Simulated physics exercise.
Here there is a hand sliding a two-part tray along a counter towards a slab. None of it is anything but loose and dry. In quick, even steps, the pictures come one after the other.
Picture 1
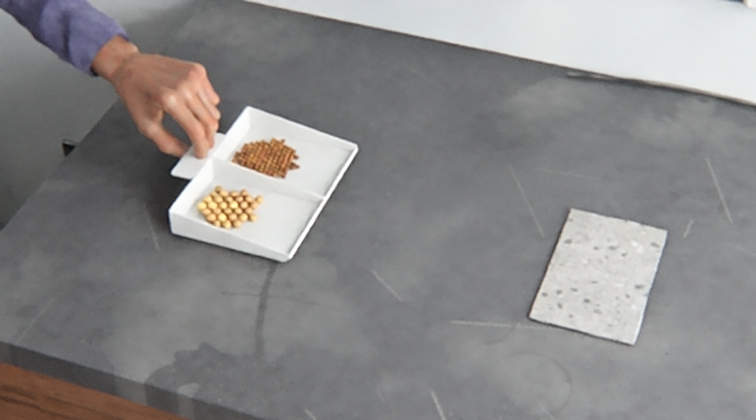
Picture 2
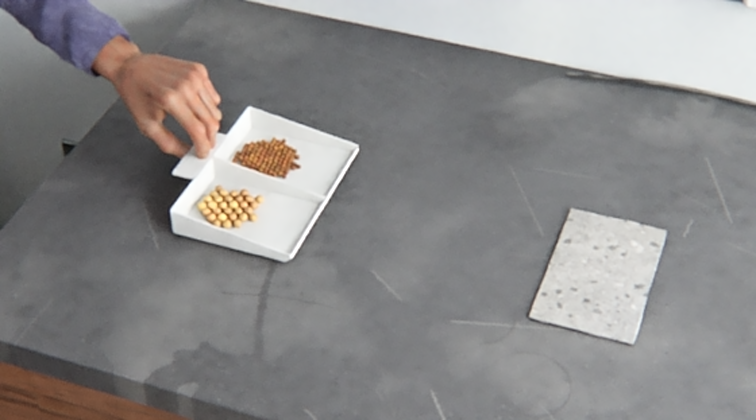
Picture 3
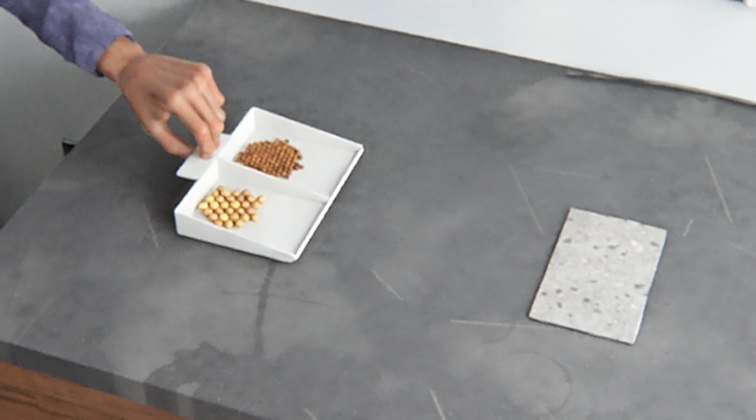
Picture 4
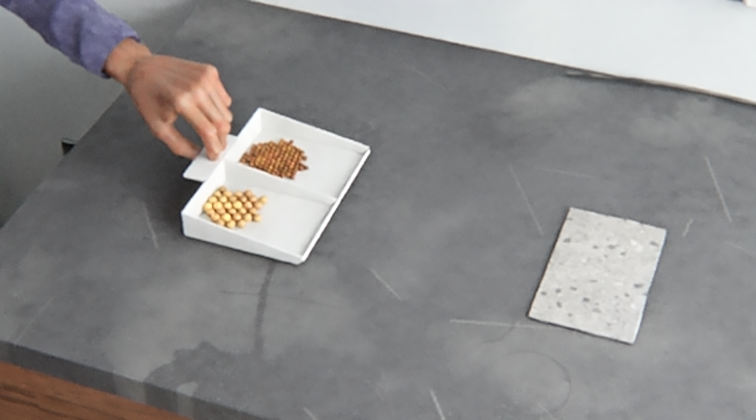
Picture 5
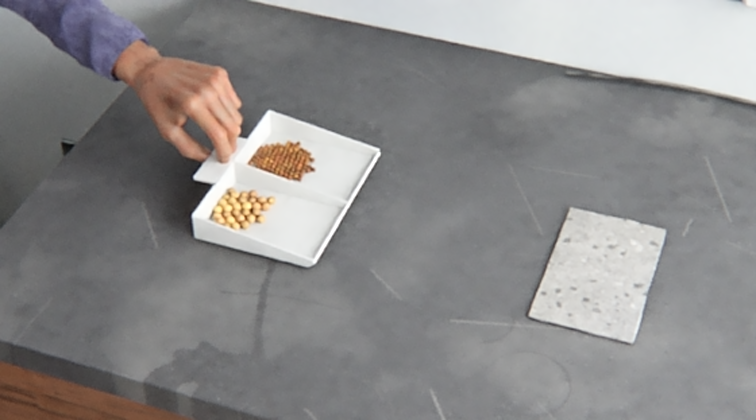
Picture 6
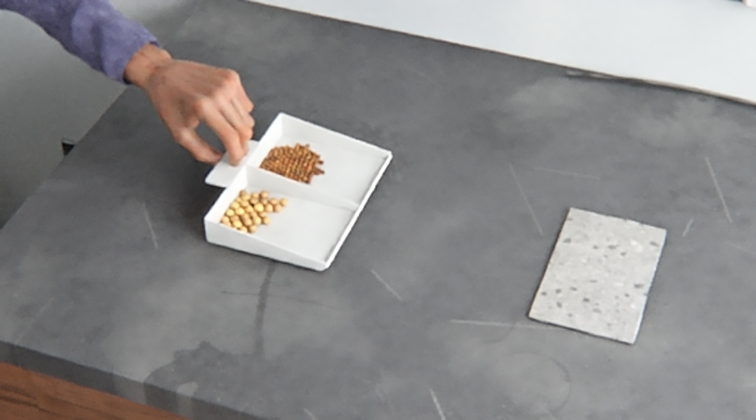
On a gray counter, a hand slides a divided white tray slightly to the right.
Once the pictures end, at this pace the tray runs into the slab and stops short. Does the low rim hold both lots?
The nearer handful stays put; the farther handful stays put.
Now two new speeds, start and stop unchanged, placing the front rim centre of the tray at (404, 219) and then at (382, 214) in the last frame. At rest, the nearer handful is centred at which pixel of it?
Try 1 about (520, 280); try 2 about (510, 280).
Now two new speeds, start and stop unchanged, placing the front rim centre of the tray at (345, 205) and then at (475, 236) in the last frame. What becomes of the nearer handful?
With the first speed it never leaves, and with the second it partly escapes.
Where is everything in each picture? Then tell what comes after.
The first picture shows front rim at (325, 200), at rest; slab at (591, 300); nearer handful at (233, 206), some round wooden beads; farther handful at (265, 160), many cereal balls.
The second picture shows front rim at (326, 200), hardly any of the way covered; farther handful at (265, 160).
The third picture shows front rim at (331, 201), hardly any of the way covered; nearer handful at (235, 206).
The fourth picture shows front rim at (338, 203), a small part of the way covered; farther handful at (273, 162).
The fifth picture shows front rim at (348, 205), a small part of the way covered; nearer handful at (237, 208).
The sixth picture shows front rim at (361, 208), about a quarter of the way covered; slab at (590, 299); nearer handful at (249, 210); farther handful at (289, 166).
Then, 0.39 s past the last view, tray still sliding, front rim near (451, 230); nearer handful all inside; farther handful all inside.
Then, 0.87 s past the last view, tray stopped at the slab; nearer handful all inside; farther handful all inside.
Then, 1.08 s past the last view, tray stopped at the slab; nearer handful all inside, moved towards the front rim; farther handful all inside, moved towards the front rim.
Finally, tray stopped at the slab; nearer handful all inside, moved towards the front rim; farther handful all inside, moved towards the front rim.
